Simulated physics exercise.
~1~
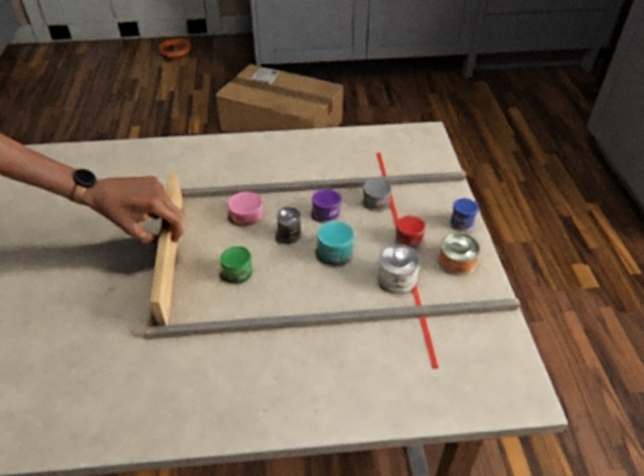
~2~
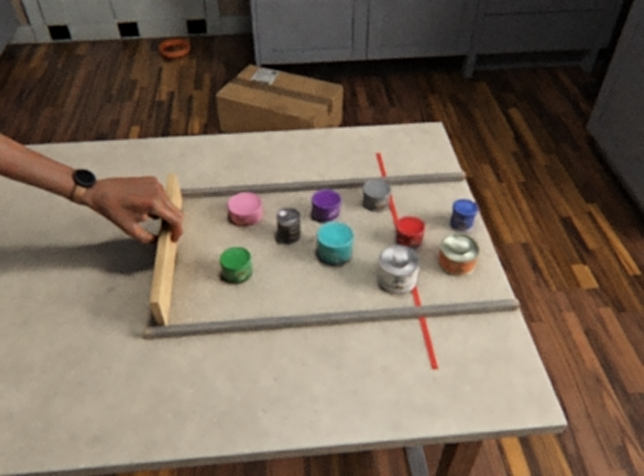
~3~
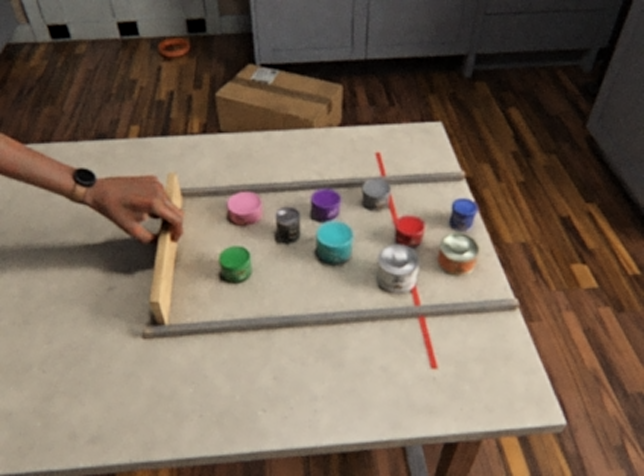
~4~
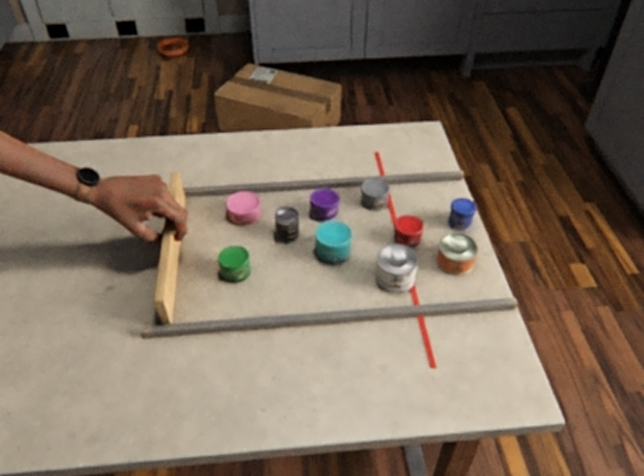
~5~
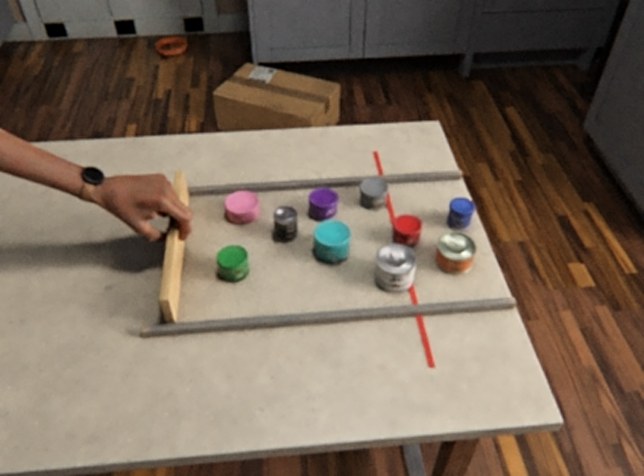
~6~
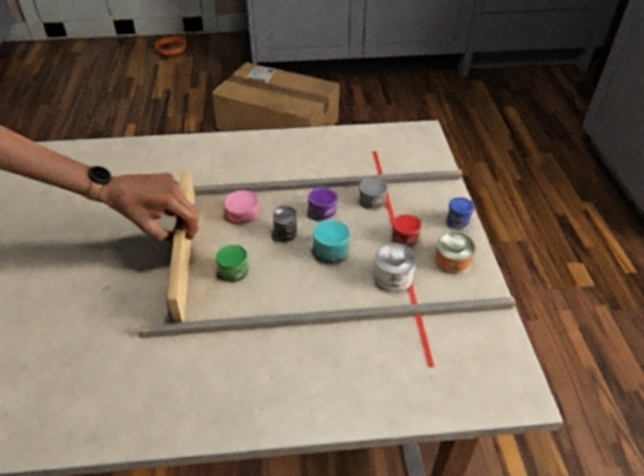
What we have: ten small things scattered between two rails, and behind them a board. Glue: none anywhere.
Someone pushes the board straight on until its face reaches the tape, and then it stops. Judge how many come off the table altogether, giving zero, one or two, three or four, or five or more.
My judgement: Zero.
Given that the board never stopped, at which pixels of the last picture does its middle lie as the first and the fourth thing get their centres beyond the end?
First about (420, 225), next about (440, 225).
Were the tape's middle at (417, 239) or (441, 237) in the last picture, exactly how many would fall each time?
Down on the floor: 0 and 2.
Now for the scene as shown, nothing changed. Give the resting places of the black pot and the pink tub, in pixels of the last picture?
In the last picture the black pot sits around (406, 213) and the pink tub around (405, 198).
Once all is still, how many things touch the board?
So the total is 4.
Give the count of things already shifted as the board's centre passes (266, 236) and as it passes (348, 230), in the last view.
So 2, and at the other place 8.
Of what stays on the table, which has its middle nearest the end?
It would be the blue tin.
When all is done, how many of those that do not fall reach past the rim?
0.
Soon after, none off yet; blue tin at rest near (460, 214); orange tin at rest near (455, 253); red tin at rest near (406, 231).
After that, none off yet; blue tin at rest near (460, 214); orange tin at rest near (455, 253); red tin displaced a little near (421, 230).
In the end, the number that fall off is zero.
